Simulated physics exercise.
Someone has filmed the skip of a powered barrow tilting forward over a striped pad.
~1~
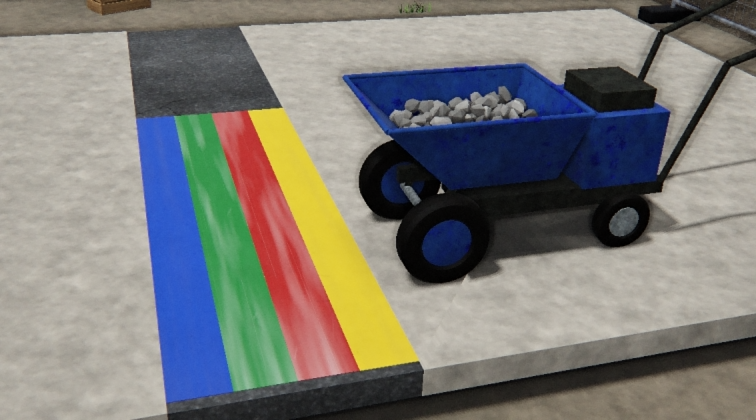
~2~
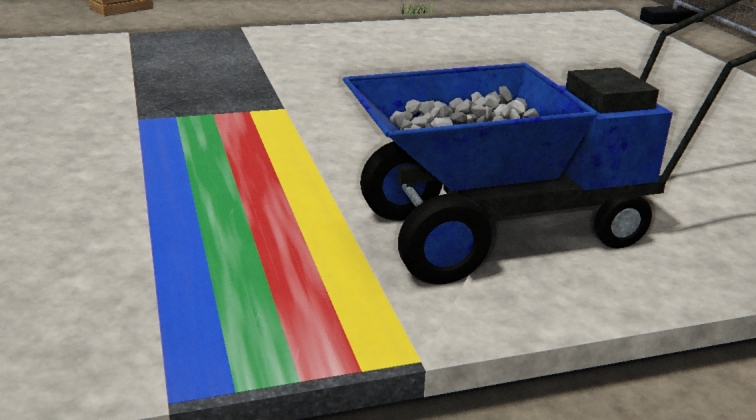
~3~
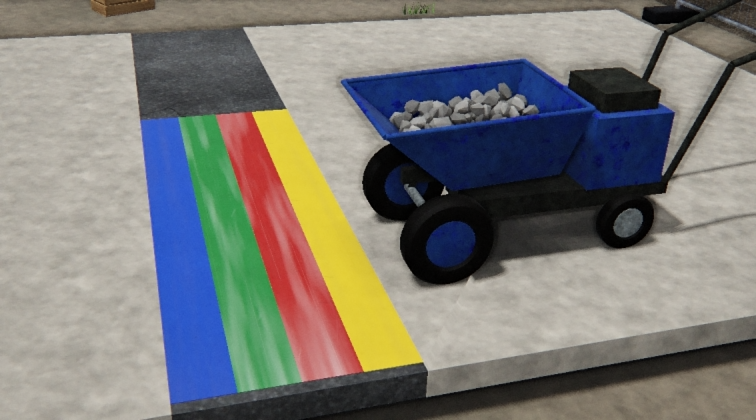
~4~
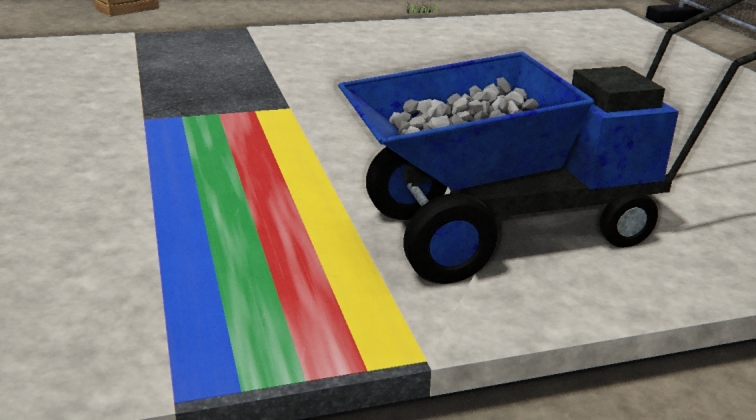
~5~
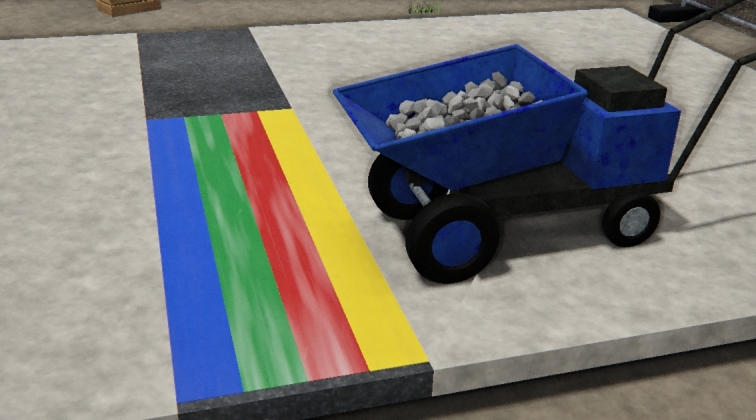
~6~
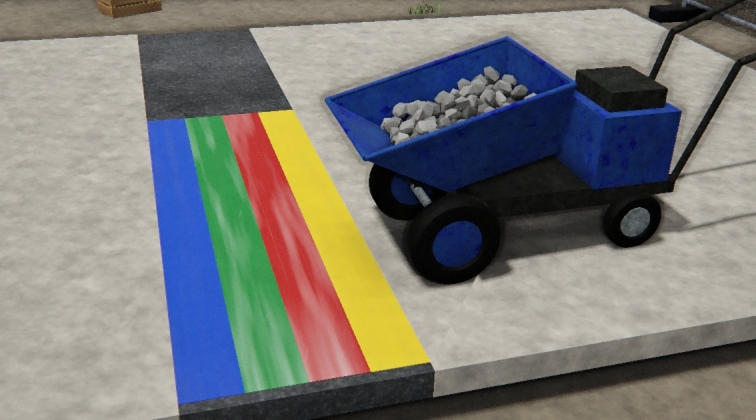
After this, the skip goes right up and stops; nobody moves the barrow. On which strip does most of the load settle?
Most lies over the green band.
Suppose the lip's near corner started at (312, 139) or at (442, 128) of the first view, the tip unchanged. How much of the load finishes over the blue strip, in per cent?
Near 40 % and 0 %.
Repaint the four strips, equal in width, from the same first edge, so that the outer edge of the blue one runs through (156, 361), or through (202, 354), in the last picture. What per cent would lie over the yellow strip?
In turn 0 and 0 in a hundred.
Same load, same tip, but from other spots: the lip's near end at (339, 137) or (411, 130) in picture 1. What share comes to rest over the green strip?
First some 30, then 20 per cent.
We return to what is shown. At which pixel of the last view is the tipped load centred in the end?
Close to (255, 268).
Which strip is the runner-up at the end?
The runner-up: The strip in red.
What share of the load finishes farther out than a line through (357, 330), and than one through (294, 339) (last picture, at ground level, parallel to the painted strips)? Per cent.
Near 70 % and 50 %.
Soon after the last picture, skip tipped steeply; all in the skip.
A little later, skip tipped right over; most in the skip; a small part over the red strip; a small part over the green strip.
Later still, skip tipped right over; about a quarter in the skip; about a quarter over the red strip; about a third over the green strip; a small part over the blue strip; a small part off the paint.
At rest, skip tipped right over; about a quarter in the skip; none over the yellow strip; about a quarter over the red strip; about a third over the green strip; a small part over the blue strip; a small part off the paint.
